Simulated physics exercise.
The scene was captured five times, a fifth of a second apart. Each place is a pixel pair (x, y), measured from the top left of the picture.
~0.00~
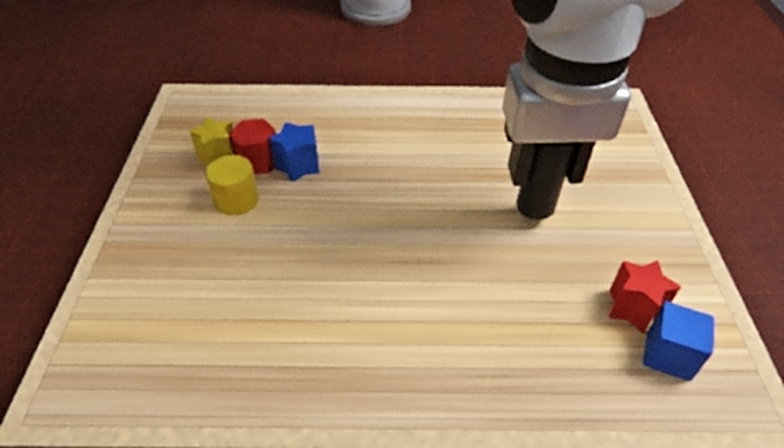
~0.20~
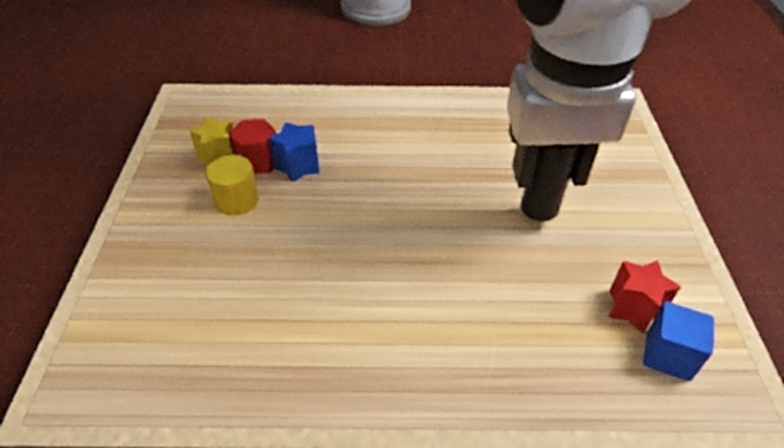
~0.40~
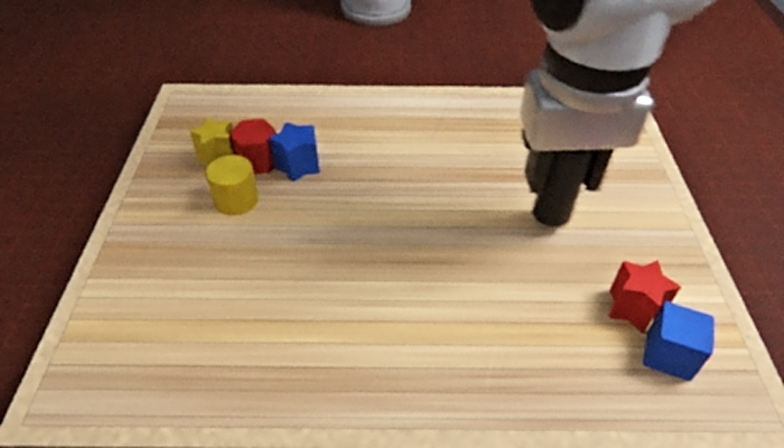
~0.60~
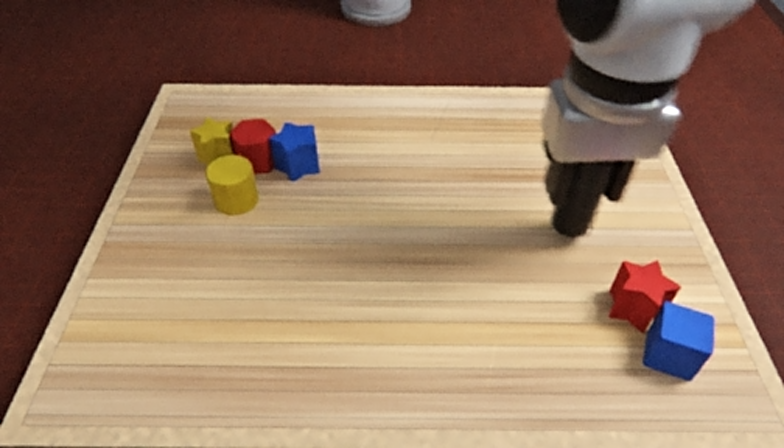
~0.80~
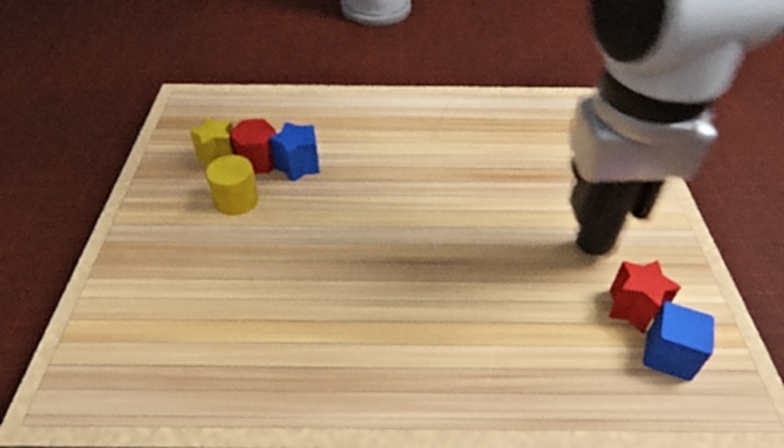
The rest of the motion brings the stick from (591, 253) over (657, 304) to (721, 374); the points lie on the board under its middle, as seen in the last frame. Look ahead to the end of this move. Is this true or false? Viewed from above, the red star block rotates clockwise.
That statement is accurate.
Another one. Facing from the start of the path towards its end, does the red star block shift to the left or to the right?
Well, taking the path from its start to its end as straight ahead, the red star block moves to the right.
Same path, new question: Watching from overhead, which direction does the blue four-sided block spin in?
It goes round opposite to clock hands.
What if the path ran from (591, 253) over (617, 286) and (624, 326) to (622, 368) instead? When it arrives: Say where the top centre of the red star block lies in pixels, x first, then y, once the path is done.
In the picture, it is at (671, 382).
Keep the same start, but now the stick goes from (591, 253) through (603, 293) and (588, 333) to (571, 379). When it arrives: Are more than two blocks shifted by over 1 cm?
I expect not.
What follows on the original path. One third of the way, stick (641, 274); red star block (654, 289), turned 15° clockwise.
Two thirds of the way, stick (686, 315); red star block (668, 316), turned 60° clockwise; blue four-sided block (701, 367), turned 30° anticlockwise.
At the end, stick (729, 364); red star block (669, 319), turned 80° clockwise; blue four-sided block (700, 369), turned 35° anticlockwise.
